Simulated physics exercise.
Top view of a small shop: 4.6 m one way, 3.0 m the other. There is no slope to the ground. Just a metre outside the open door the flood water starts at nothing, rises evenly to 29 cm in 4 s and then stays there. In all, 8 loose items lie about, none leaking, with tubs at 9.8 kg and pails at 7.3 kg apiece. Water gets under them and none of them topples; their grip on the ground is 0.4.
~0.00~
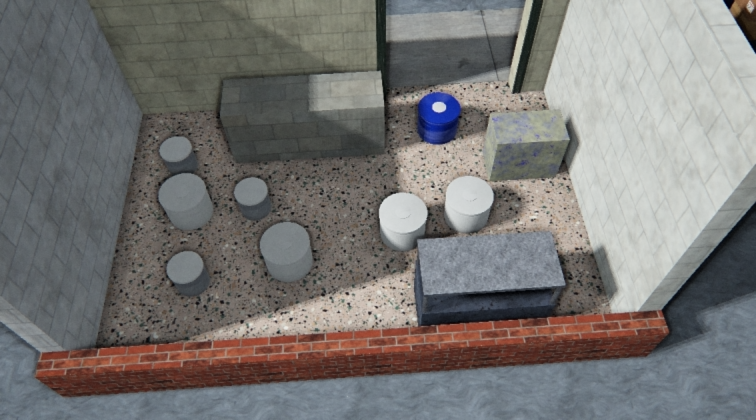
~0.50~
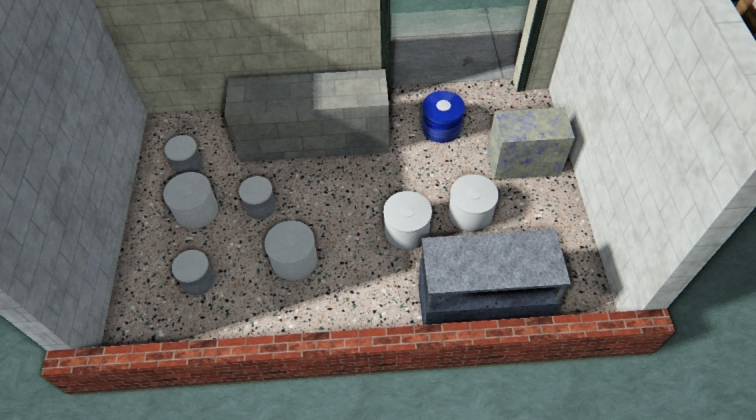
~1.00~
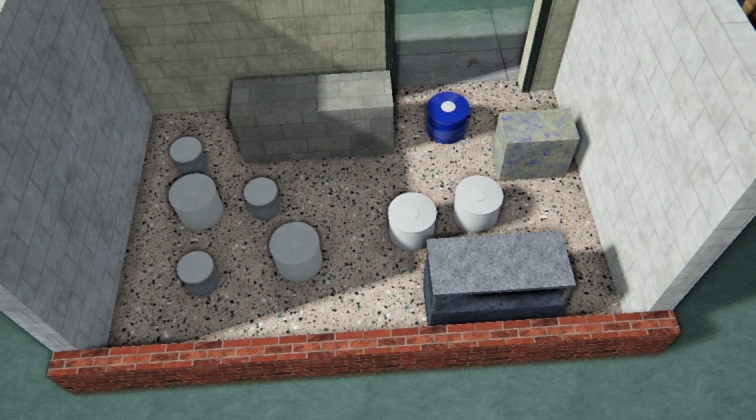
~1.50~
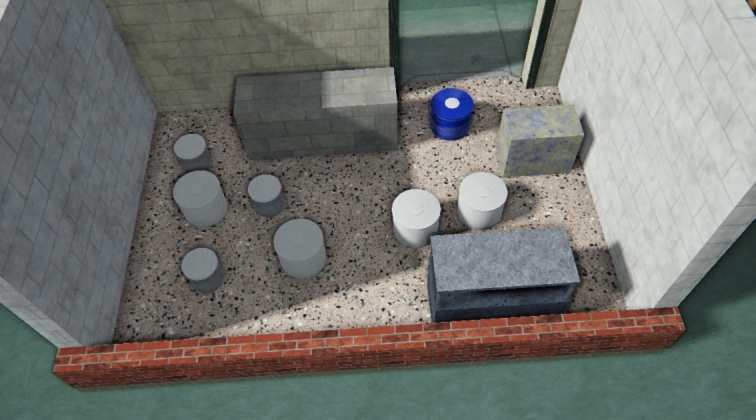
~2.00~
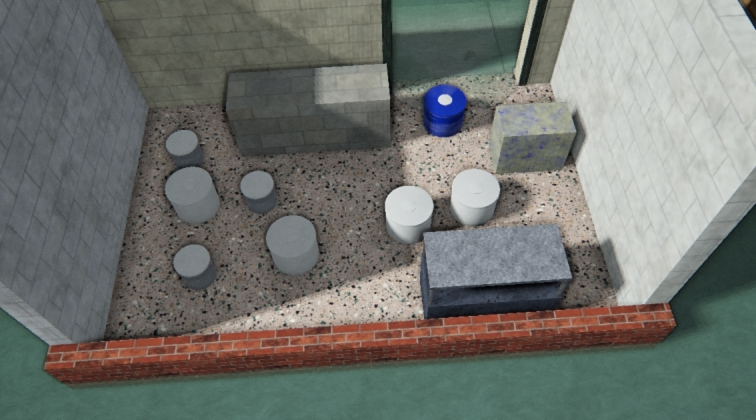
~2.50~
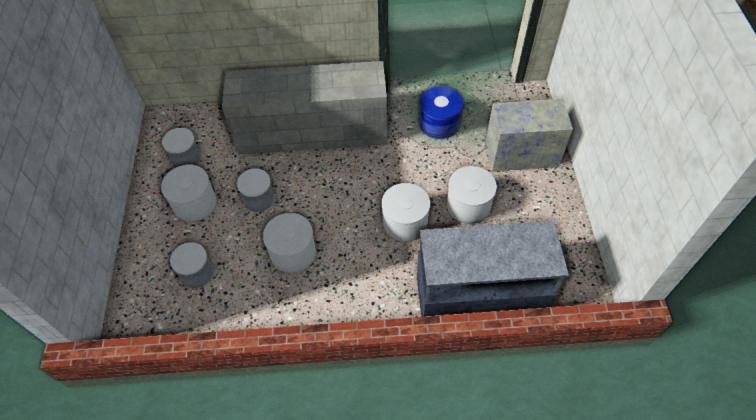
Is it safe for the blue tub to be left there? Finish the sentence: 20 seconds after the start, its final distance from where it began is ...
More than a metre.
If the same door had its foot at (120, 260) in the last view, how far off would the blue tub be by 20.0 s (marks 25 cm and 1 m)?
As for the blue tub, it inches along a bit.
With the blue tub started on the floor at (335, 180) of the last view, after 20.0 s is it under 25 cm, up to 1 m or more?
It goes a long way.
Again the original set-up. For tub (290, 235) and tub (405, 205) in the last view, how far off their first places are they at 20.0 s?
They sit 200 cm and 150 cm away, in the order given.
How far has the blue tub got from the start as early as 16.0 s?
By then it has shifted roughly 200 cm.
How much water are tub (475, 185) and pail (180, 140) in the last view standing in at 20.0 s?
Around 31 cm and 25 cm.
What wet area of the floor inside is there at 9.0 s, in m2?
Around 12 m2 of it.
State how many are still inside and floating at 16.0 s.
Just then, the number is 8.
After 4.0 s the blue tub is near (420, 184), 1.2 m from its start, aground; 0 afloat.
After 9.0 s the blue tub is near (246, 147), 2.1 m from its start, afloat; 7 afloat.
After 16.0 s the blue tub is near (284, 154), 1.8 m from its start, afloat; 8 afloat.
After 20.0 s the blue tub is near (227, 291), 3.0 m from its start, afloat; 8 afloat.
